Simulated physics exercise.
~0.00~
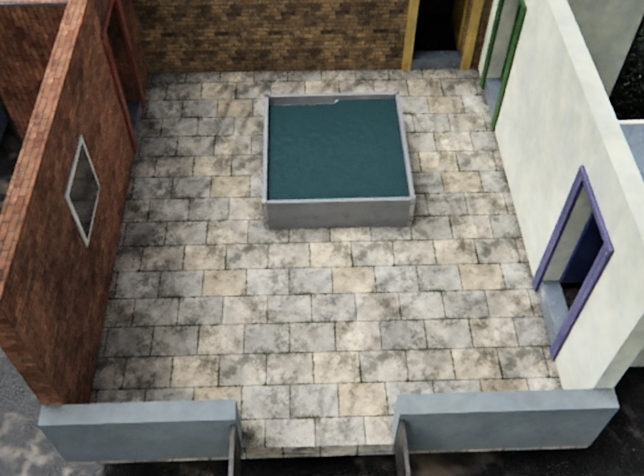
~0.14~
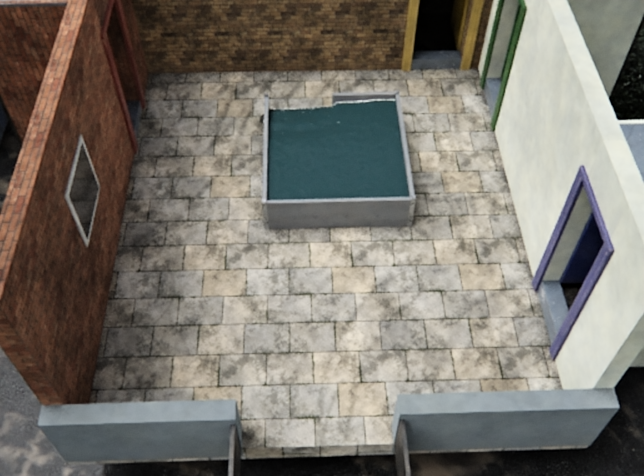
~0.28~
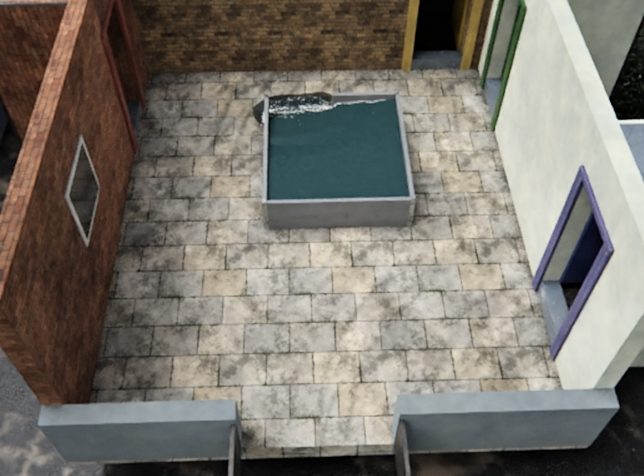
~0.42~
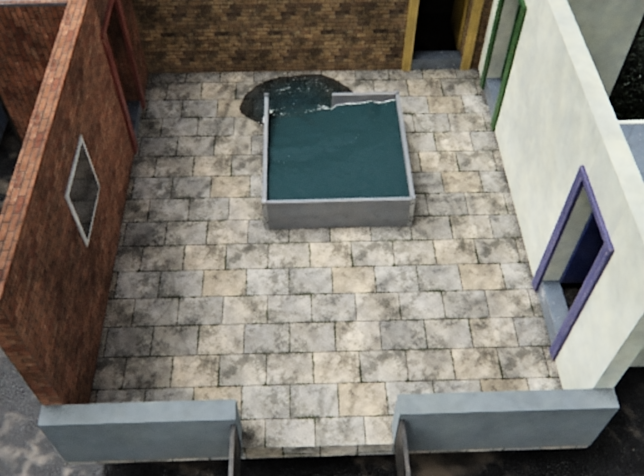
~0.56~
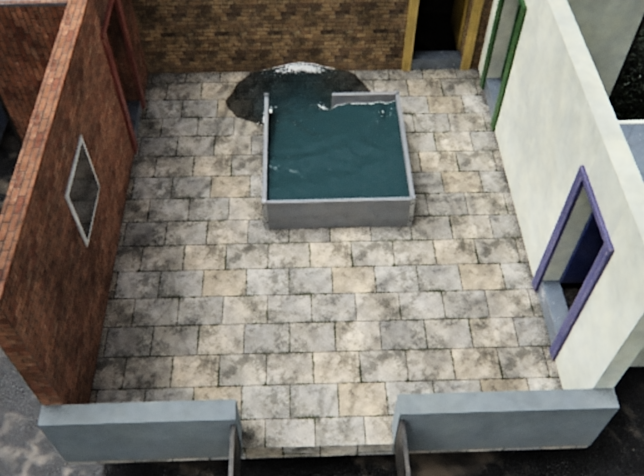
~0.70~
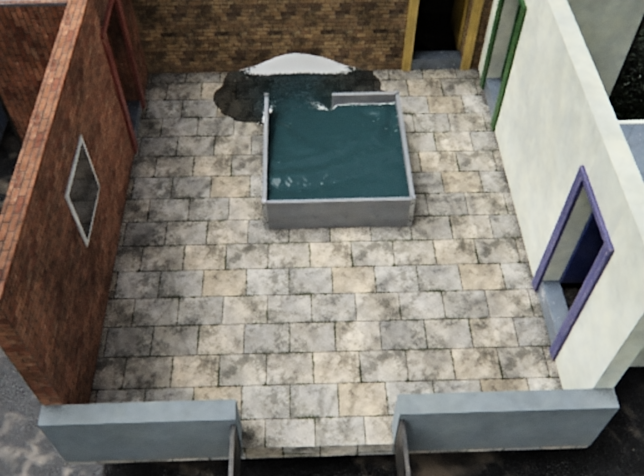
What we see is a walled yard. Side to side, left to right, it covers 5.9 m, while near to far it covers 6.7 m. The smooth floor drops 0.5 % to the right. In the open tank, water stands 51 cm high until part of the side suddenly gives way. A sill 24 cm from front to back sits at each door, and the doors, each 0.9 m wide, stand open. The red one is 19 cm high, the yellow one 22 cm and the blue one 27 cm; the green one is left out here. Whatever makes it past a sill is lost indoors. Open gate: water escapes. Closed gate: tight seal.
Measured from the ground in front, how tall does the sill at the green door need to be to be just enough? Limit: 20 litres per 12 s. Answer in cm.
It needs to be about 12.5 cm tall.
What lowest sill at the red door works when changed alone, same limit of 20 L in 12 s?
The red door needs around 11.0 cm.
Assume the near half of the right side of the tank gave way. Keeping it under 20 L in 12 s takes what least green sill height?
About 6.0 cm.
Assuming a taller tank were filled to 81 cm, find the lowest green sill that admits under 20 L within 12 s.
Step height: Approx. 22 cm.
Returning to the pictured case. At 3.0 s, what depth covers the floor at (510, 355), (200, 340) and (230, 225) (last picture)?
Respectively 0 cm, 0 cm and 0 cm.
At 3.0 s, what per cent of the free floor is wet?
Around 30 per cent of the free floor.
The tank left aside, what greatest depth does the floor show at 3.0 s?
Up to some 30 centimetres, I'd say.
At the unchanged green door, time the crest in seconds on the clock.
Crest at t of about 3.0 s.
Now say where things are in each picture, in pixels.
Still water, 51 cm deep, in the open tank at (335, 147); the green door at (500, 59) is dry, in the first frame.
The gap is on the far side, the front 0.3 m out at a hidden place; the back of the open tank holds 51 cm, in the second frame.
Water pours out on the far side and has run 0.7 m, to a hidden place; about 8 cm deep outside, 51 cm at the back, in the third frame.
The front is at (298, 79), 1.1 m from the gap on the far side; 1.6 m2 of floor is wet, 51 cm left at the back, in the fourth frame.
Water pours out on the far side and has run 1.3 m, to (258, 73); about 6 cm deep outside, 51 cm at the back, in the fifth frame.
Water pours out on the far side and has run 1.5 m, to (234, 73); about 7 cm deep outside, 51 cm at the back; the green door at (500, 59), 3.2 m from the gap, is still 2.1 m from the nearest water, in the sixth frame.
After 1.4 s water covers 10 % of the floor, deepest (36 cm) near (291, 79); it has not reached the green door.
After 3.0 s water covers 30 % of the floor, deepest (30 cm) near (149, 74); 20 cm at the green door, 0 litres in over its 26 cm sill.
After 12.0 s water covers 95 % of the floor, deepest (10 cm) near (527, 285); 6 cm at the green door, 0 litres in over its 26 cm sill.
At the green door as built, the water arrived by 2.1 s and peaked near 20 cm at 3.0 s.
Run again over the same 12 s with other heights there, 30 litres in over 11.5 cm, 13 litres over 13.5 cm. The limit of 20 litres is kept from about 12.5 cm up.
